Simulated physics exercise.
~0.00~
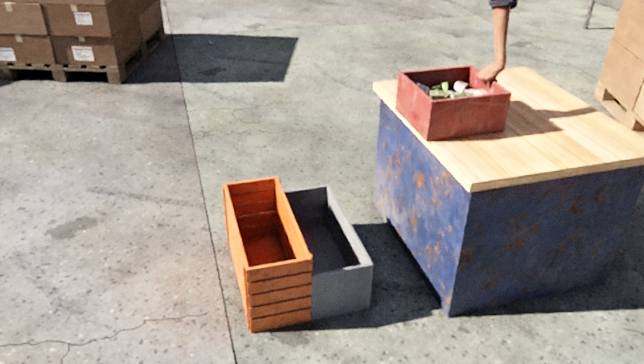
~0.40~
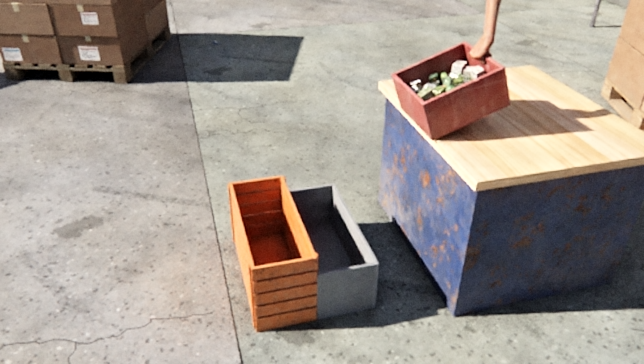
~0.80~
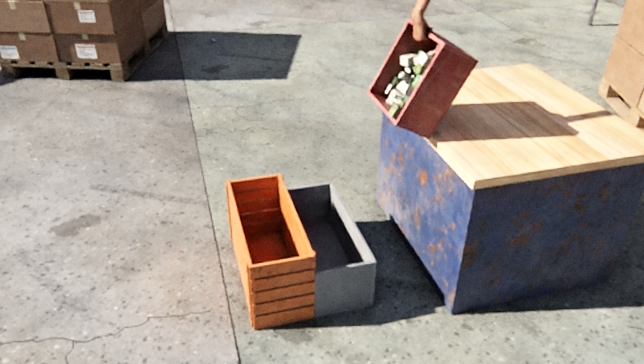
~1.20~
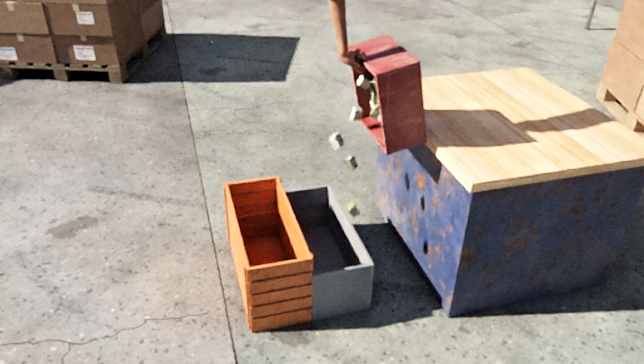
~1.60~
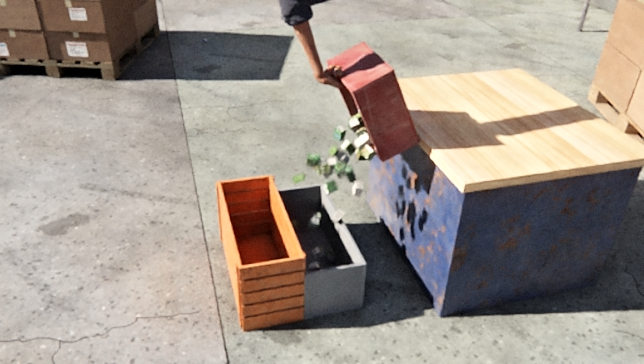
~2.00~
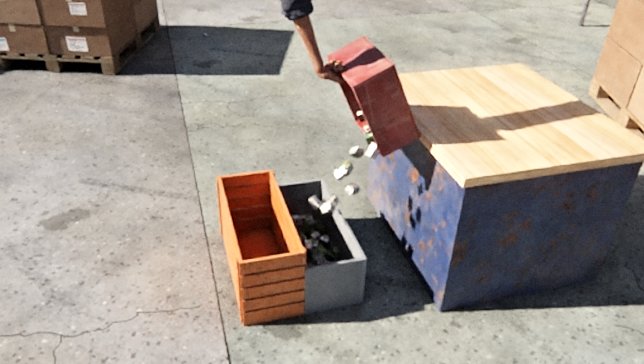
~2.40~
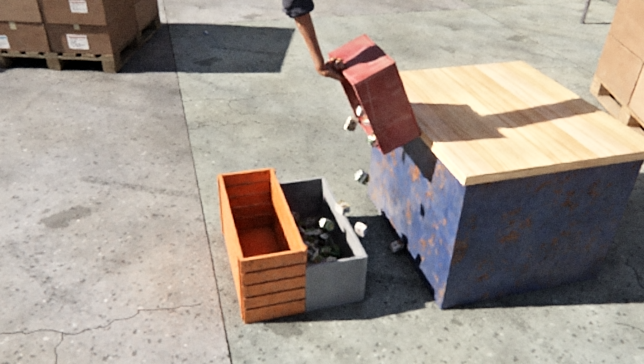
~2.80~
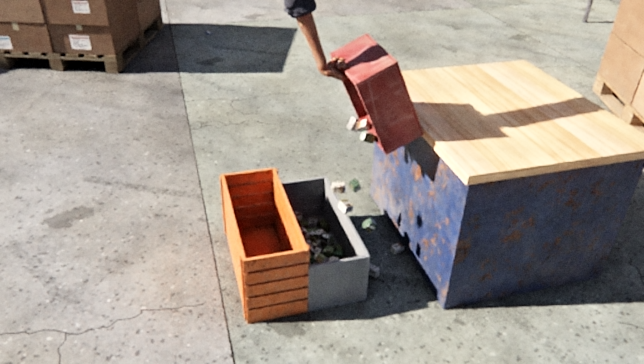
A red crate full of small pale and green blocks sits on a wooden-topped blue bench with rusty patches, seen from above on a sunlit concrete floor. Below it to the left stand a grey trough and, beyond that, an orange one, with stacked cardboard boxes behind. A hand lifts the back of the crate and tips it steadily leftward over the bench's edge. A few blocks drop first, then a thick stream pours into the grey trough. The flow thins, and the crate stays tilted, with most blocks in the grey trough, a few on the ground beside the bench and the orange trough empty.
